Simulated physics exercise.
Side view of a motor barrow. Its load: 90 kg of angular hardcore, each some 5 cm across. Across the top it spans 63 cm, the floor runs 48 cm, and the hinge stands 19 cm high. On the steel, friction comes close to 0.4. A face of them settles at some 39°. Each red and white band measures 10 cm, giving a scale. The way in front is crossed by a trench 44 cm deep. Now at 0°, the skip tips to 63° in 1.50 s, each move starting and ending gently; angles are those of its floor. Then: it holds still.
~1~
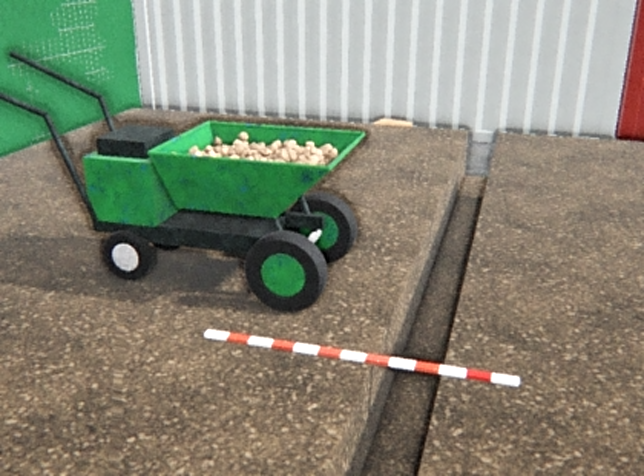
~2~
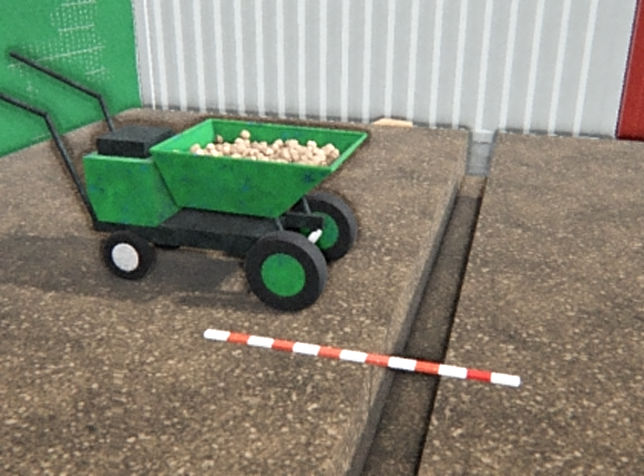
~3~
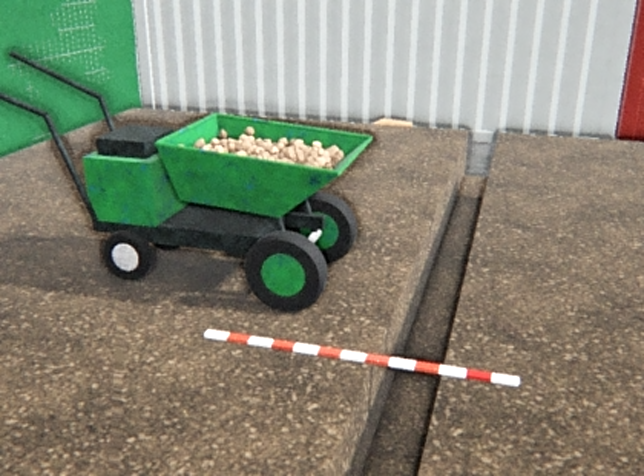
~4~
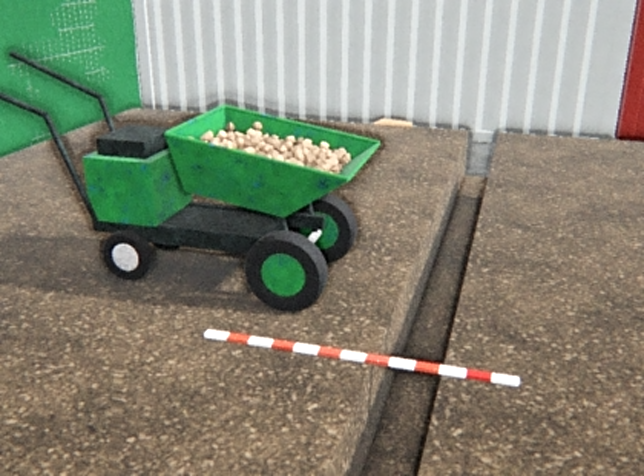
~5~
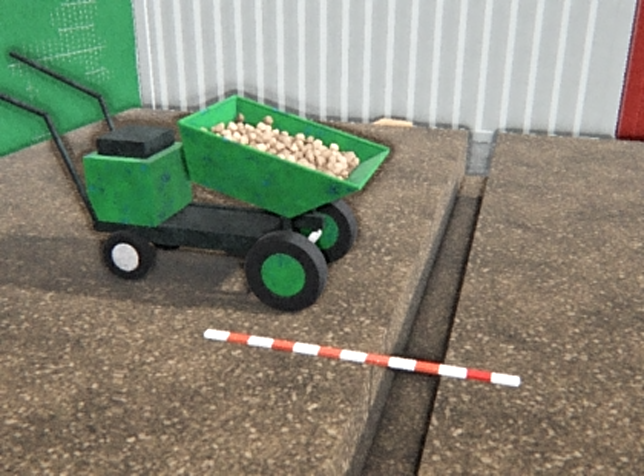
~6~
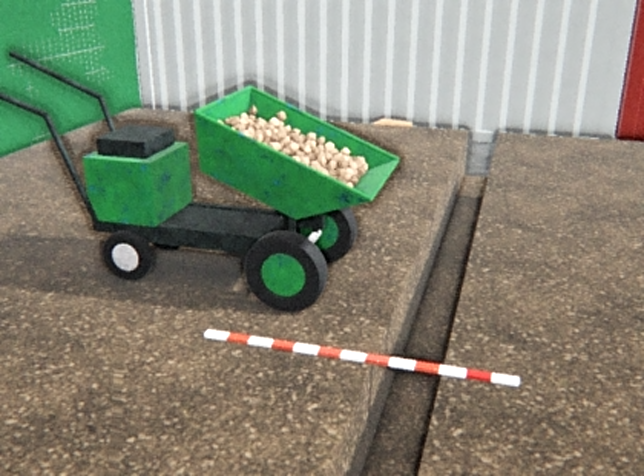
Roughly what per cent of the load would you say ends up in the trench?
I'd say 76 per cent ends up in the trench.
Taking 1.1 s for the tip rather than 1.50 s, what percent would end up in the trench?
Roughly 75% would finish there.
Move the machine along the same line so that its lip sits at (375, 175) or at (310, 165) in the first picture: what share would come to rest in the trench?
From the first spot near 25, from the second near 85 per cent.
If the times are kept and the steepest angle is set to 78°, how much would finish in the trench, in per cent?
Share in trench: Approx. 85%.
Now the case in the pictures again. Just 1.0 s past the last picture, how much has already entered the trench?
Some 15 per cent.
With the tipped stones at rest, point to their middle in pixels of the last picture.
Resting centre: About (432, 364).
Then, 0.5 s after the last picture the floor is at 53°, 100 % in the skip; the foremost stones are at (396, 227).
Then, 1.0 s after the last picture the floor is at 63°, 85 % in the skip, 14 % in the trench, 1 % past the trench; the foremost stones are at (460, 295).
Then, 1.4 s after the last picture the floor is at 63°, 52 % in the skip, 37 % in the trench, 11 % past the trench; the foremost stones are at (510, 299).
Then, 3.3 s after the last picture the floor is at 63°, 11 % in the skip, 76 % in the trench, 12 % past the trench; the foremost stones are at (539, 301).
